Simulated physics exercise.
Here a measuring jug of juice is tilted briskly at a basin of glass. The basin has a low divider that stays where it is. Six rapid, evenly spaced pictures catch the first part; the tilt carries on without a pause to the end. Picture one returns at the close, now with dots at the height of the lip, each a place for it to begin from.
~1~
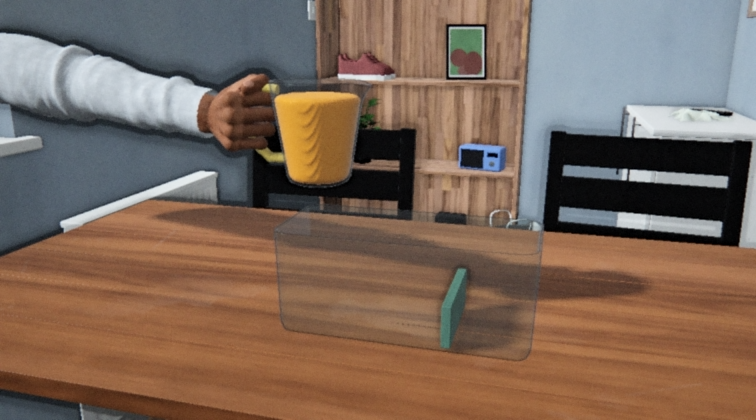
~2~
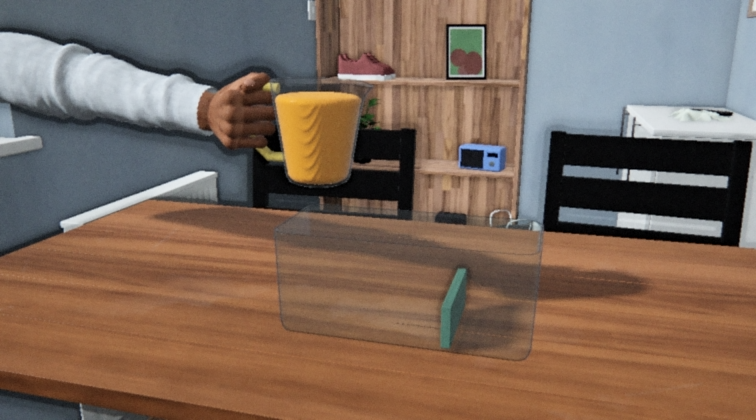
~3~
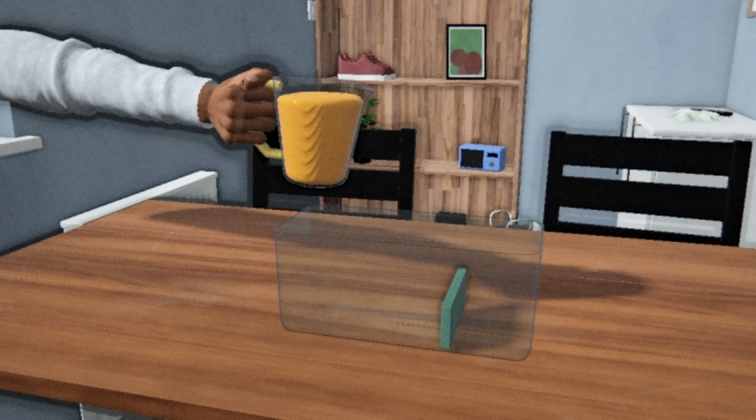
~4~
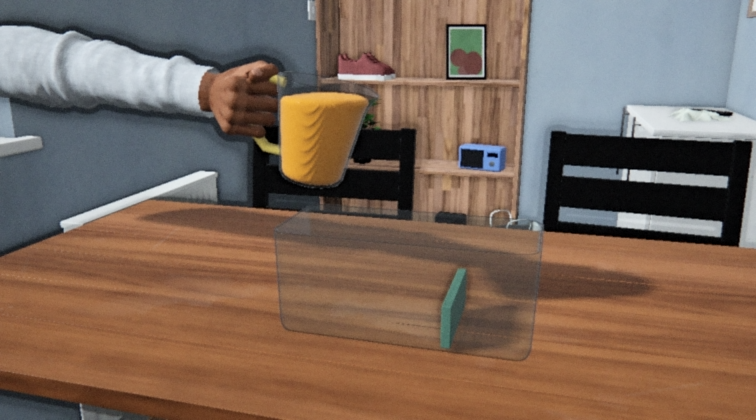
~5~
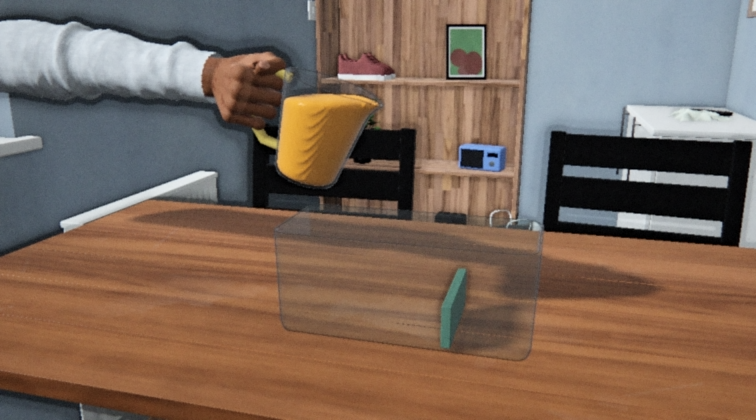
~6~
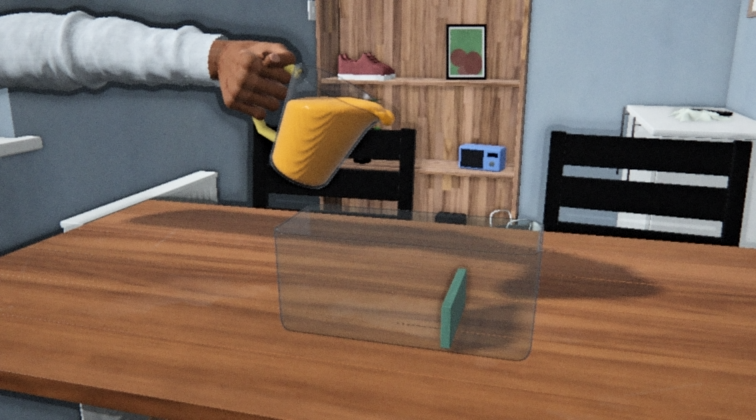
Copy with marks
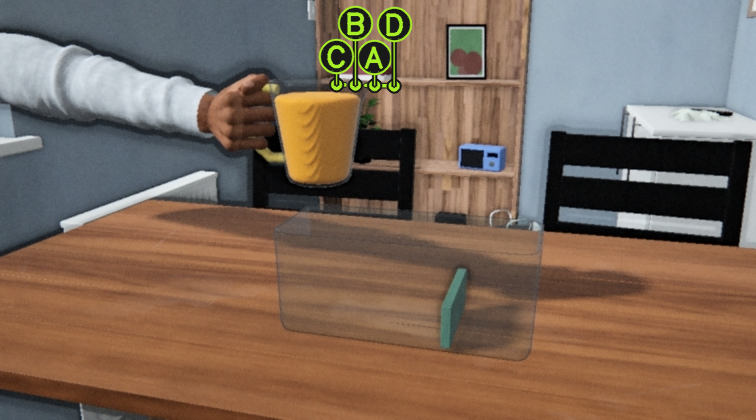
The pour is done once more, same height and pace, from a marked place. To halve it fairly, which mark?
I would pick dot D.
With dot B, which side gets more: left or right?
The left one.
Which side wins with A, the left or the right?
The left side.
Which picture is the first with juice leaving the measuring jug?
Picture 6.
On the marked copy, A at (374, 85); B at (355, 85); C at (336, 84); D at (394, 86).
Choosing A, about 92 % ends left of the wall and 6 % right of it.
Choosing B, about 96 % ends left of the wall and 3 % right of it.
Choosing C, about 96 % ends left of the wall and 3 % right of it.
Choosing D, about 54 % ends left of the wall and 46 % right of it.
